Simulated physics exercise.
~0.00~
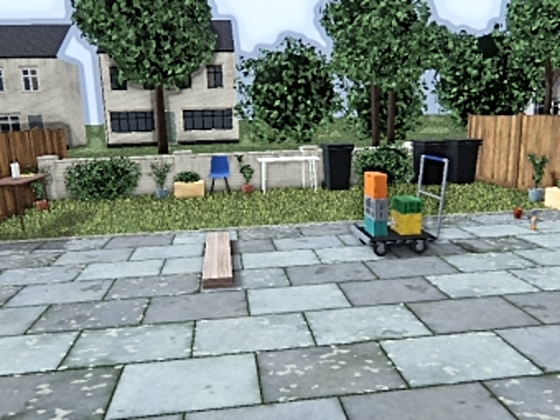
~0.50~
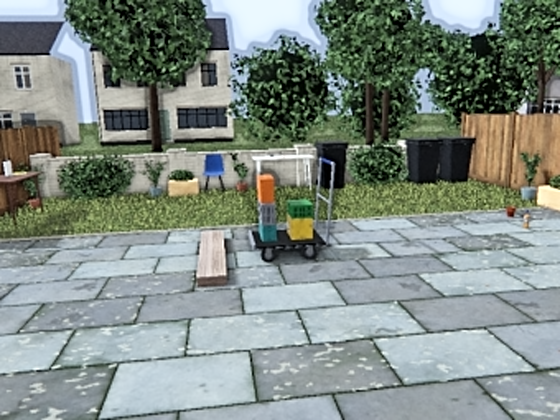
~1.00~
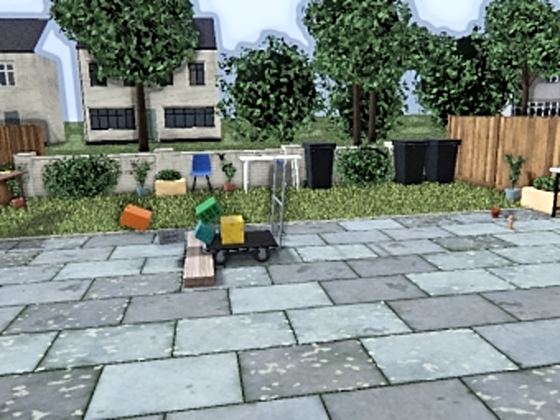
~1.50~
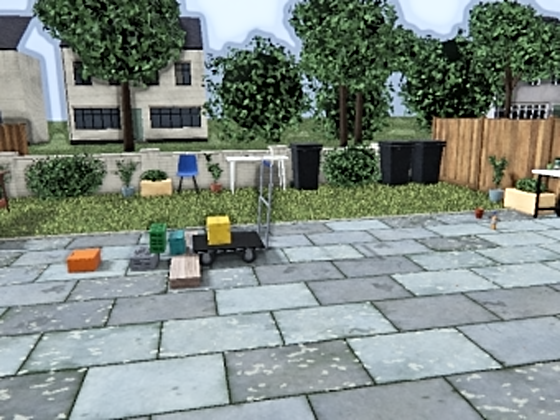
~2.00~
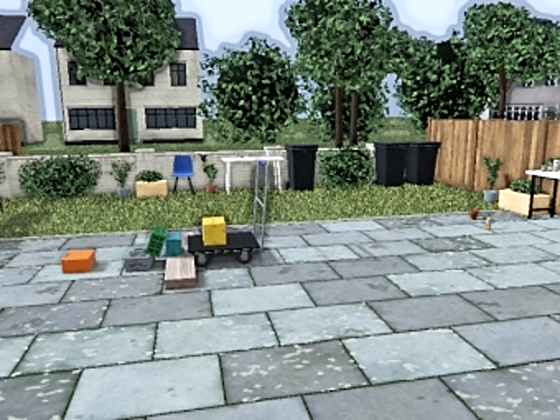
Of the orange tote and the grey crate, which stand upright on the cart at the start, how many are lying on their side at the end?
Two of them are, as the orange tote and the grey crate each end up lying on their side on the paving.
